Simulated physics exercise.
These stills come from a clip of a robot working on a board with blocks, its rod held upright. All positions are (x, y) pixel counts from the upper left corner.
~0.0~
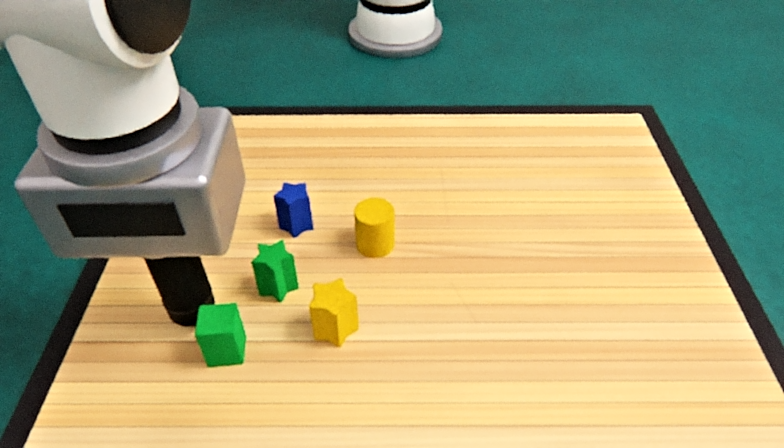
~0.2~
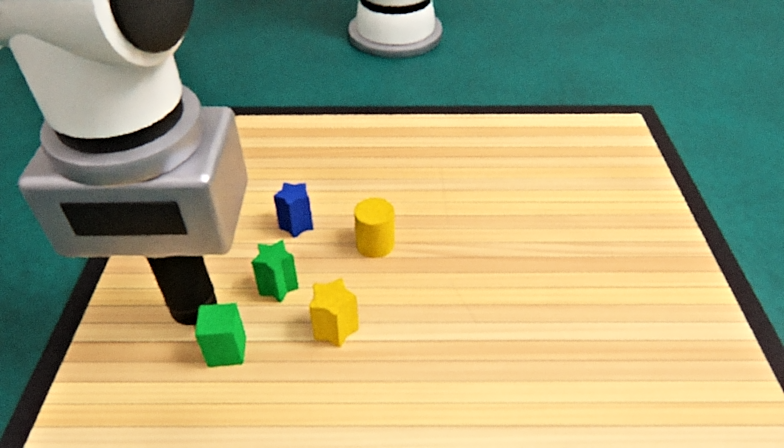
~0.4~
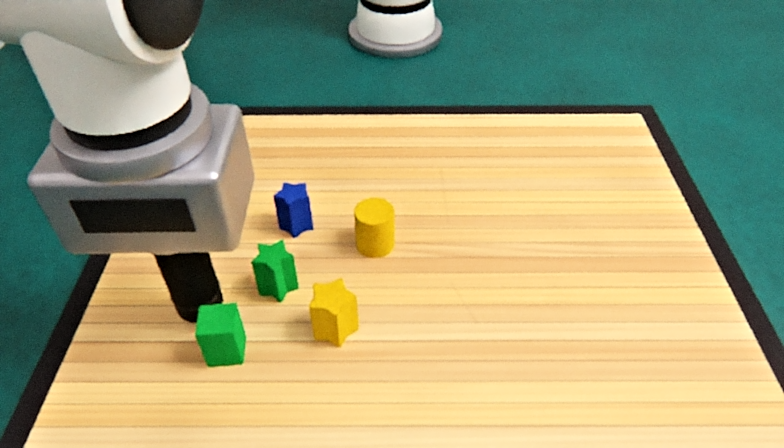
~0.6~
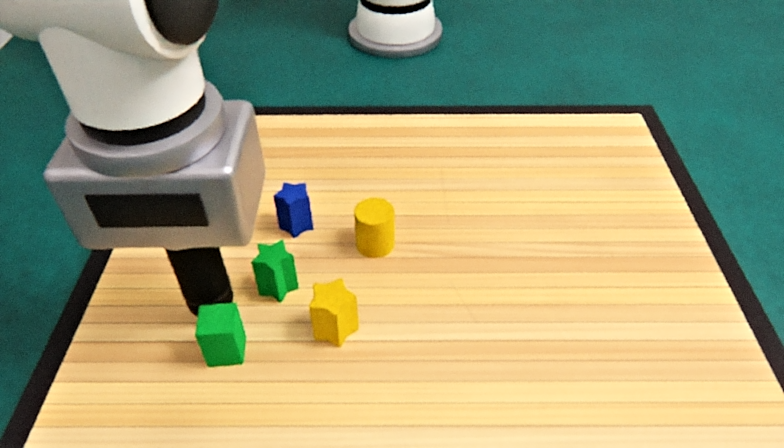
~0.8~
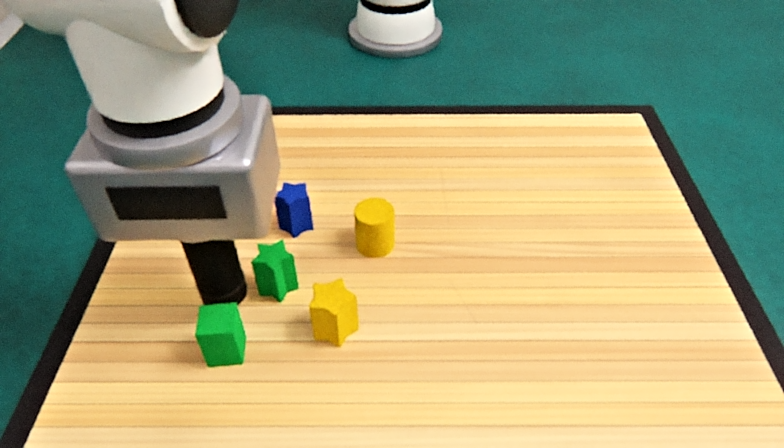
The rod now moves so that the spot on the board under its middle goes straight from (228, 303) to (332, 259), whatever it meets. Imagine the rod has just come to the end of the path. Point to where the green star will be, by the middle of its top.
Near (365, 222).
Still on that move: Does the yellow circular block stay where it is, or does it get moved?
By the end it has moved.
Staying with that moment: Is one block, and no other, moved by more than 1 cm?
Going by the path, no.
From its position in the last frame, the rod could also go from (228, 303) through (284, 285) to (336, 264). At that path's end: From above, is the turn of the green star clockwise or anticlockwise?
It swings round anticlockwise.
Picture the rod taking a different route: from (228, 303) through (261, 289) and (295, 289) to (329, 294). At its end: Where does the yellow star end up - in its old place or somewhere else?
The yellow star does not move.
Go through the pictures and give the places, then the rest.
In the first frame, lower end of the rod at (193, 309), tops of blocks, green four-sided block at (216, 318), green star at (272, 253), yellow circular block at (374, 210).
In the second frame, rod at (195, 308), blocks as before.
In the third frame, rod at (201, 306), blocks as before.
In the fourth frame, rod at (211, 301), blocks as before.
In the fifth frame, rod at (225, 295), green four-sided block at (216, 318), green star at (272, 253), yellow circular block at (374, 210).
The first path, step by step. Halfway along, rod at (282, 271); green star at (319, 235).
At the end, rod at (331, 250); green four-sided block not moved; green star at (365, 222), turned 15° anticlockwise; yellow circular block at (390, 204).
